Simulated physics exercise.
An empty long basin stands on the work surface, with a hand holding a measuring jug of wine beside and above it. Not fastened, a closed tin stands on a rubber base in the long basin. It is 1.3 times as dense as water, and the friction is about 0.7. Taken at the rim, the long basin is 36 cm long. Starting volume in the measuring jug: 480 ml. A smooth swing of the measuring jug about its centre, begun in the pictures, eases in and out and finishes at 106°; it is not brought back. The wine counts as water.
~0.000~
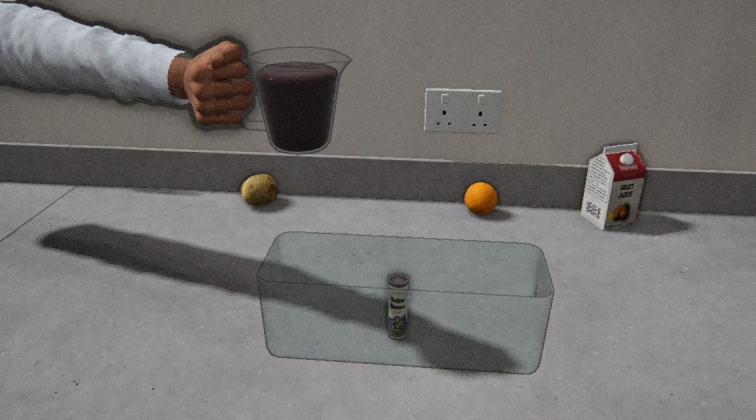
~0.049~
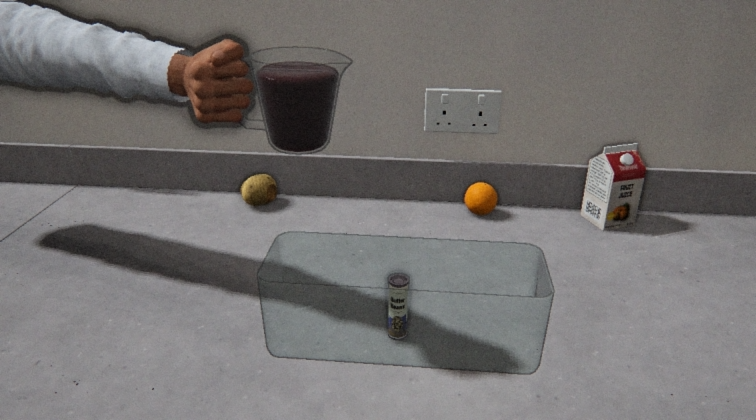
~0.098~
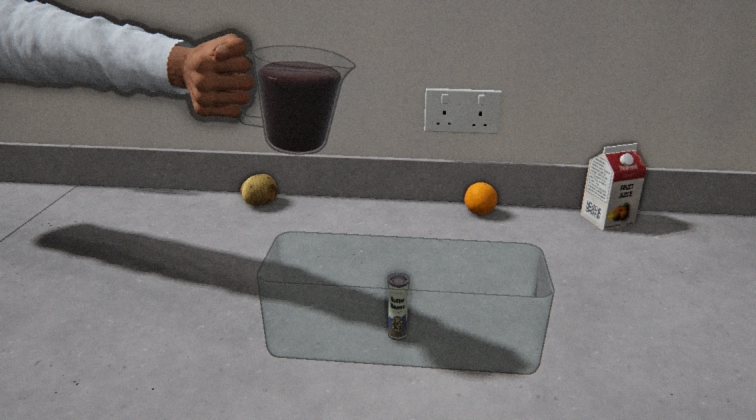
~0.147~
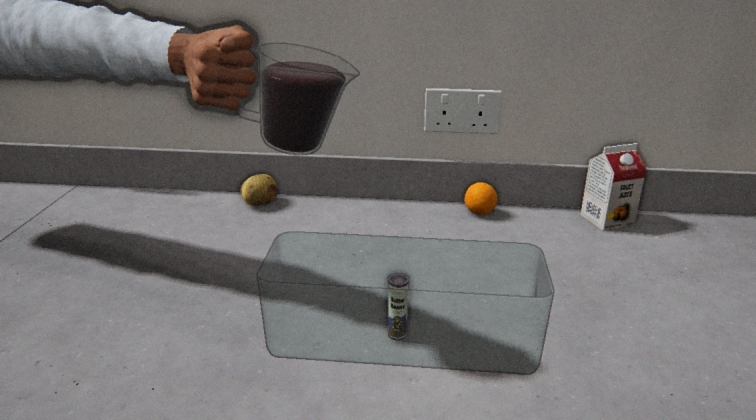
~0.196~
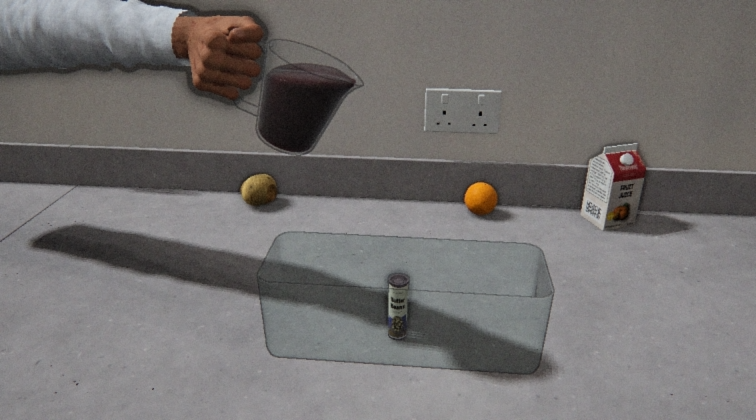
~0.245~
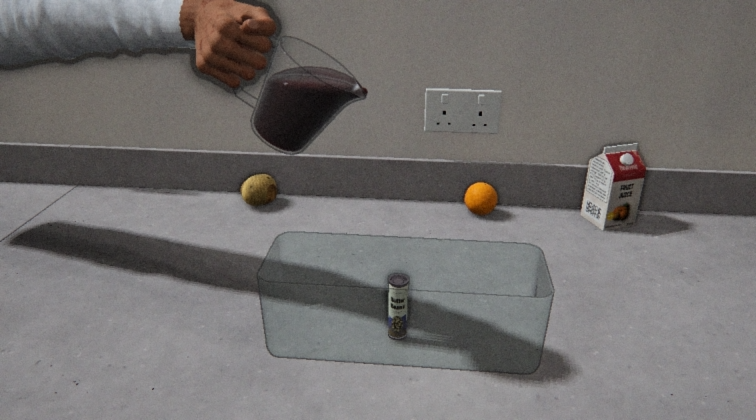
A hand tilts a measuring jug of dark liquid rightward above a clear basin holding a tin.
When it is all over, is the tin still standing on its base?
Odds are it weathers it.
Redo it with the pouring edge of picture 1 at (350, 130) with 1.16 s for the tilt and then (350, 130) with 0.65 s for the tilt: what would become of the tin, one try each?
Run one: It tumbles. Run two: It tumbles.
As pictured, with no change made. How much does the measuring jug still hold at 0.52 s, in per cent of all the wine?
Remaining: Near 46 % of the total.
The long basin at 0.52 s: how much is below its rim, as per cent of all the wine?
Estimate - around 14 in a hundred parts.
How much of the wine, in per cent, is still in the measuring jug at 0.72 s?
6 per cent or so.
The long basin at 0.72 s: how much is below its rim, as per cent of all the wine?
Roughly 72 per cent.
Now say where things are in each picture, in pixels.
It leans 0°; its right rim is at (351, 59); the wine meets the walls at (257, 68) and (340, 71); the long basin's rim runs from (268, 256) to (547, 271); the tin's top is at (399, 282), in the first frame.
It leans 1°; its right rim is at (352, 61); the wine meets the walls at (259, 68) and (340, 72), in the second frame.
It leans 6°; its right rim is at (356, 65); the wine meets the walls at (261, 67) and (342, 74), in the third frame.
It leans 13°; its right rim is at (360, 73); the wine meets the walls at (264, 68) and (347, 76), in the fourth frame.
It leans 22°; its right rim is at (364, 84); the wine meets the walls at (267, 72) and (356, 80), in the fifth frame.
It leans 33°; its right rim is at (366, 97); the wine meets the walls at (267, 80) and (362, 87); 1 per cent is over the edge, in the sixth frame.
After 0.52 s the tilt is 95° and 46 per cent is still to pour; the tin stands where it began.
After 0.72 s the tilt is 106° and 6 per cent is still to pour; the tin stands where it began.
After 0.92 s the tilt is 106° and 0 per cent is still to pour; the tin stands where it began.
After 1.15 s the tilt is 106° and 0 per cent is still to pour; the tin stands where it began.
In the end the tin stands where it began.
